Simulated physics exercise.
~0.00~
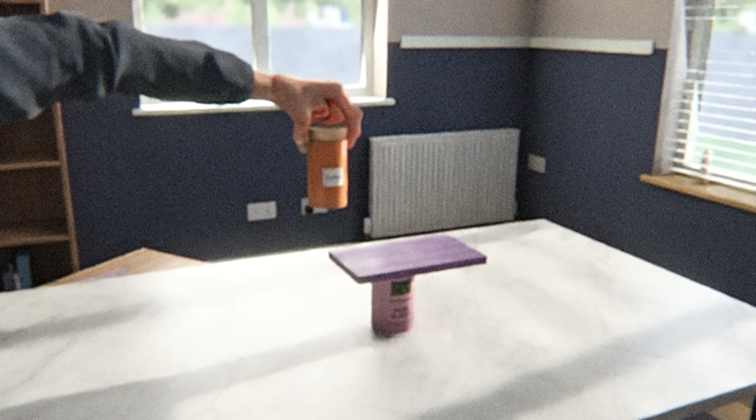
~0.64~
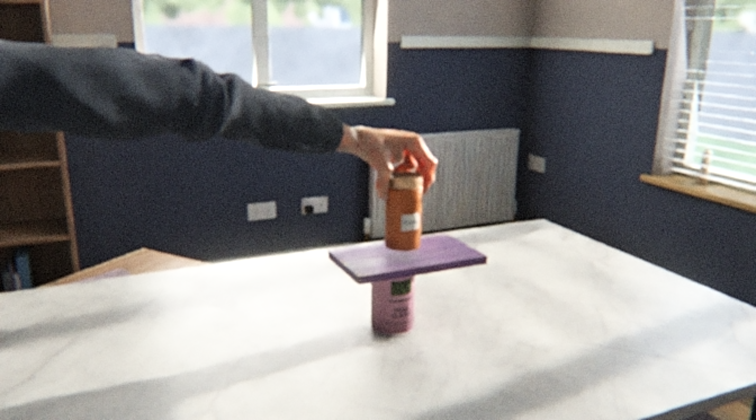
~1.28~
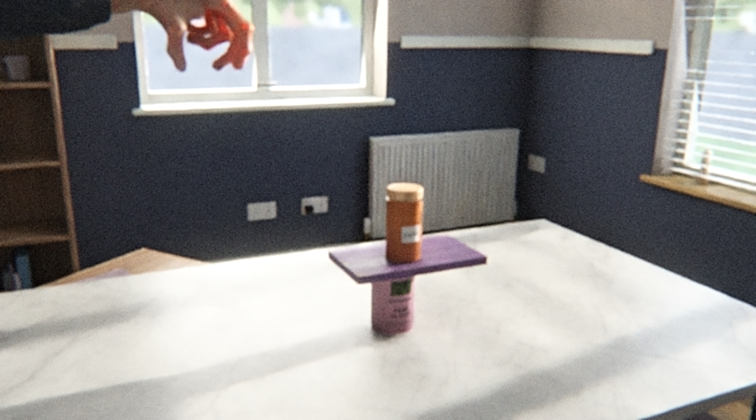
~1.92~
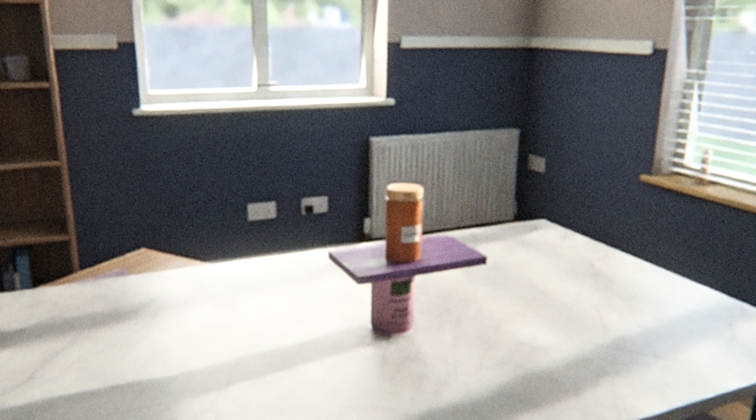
A hand sets an orange jar on a purple board atop a pink tin, and it balances.
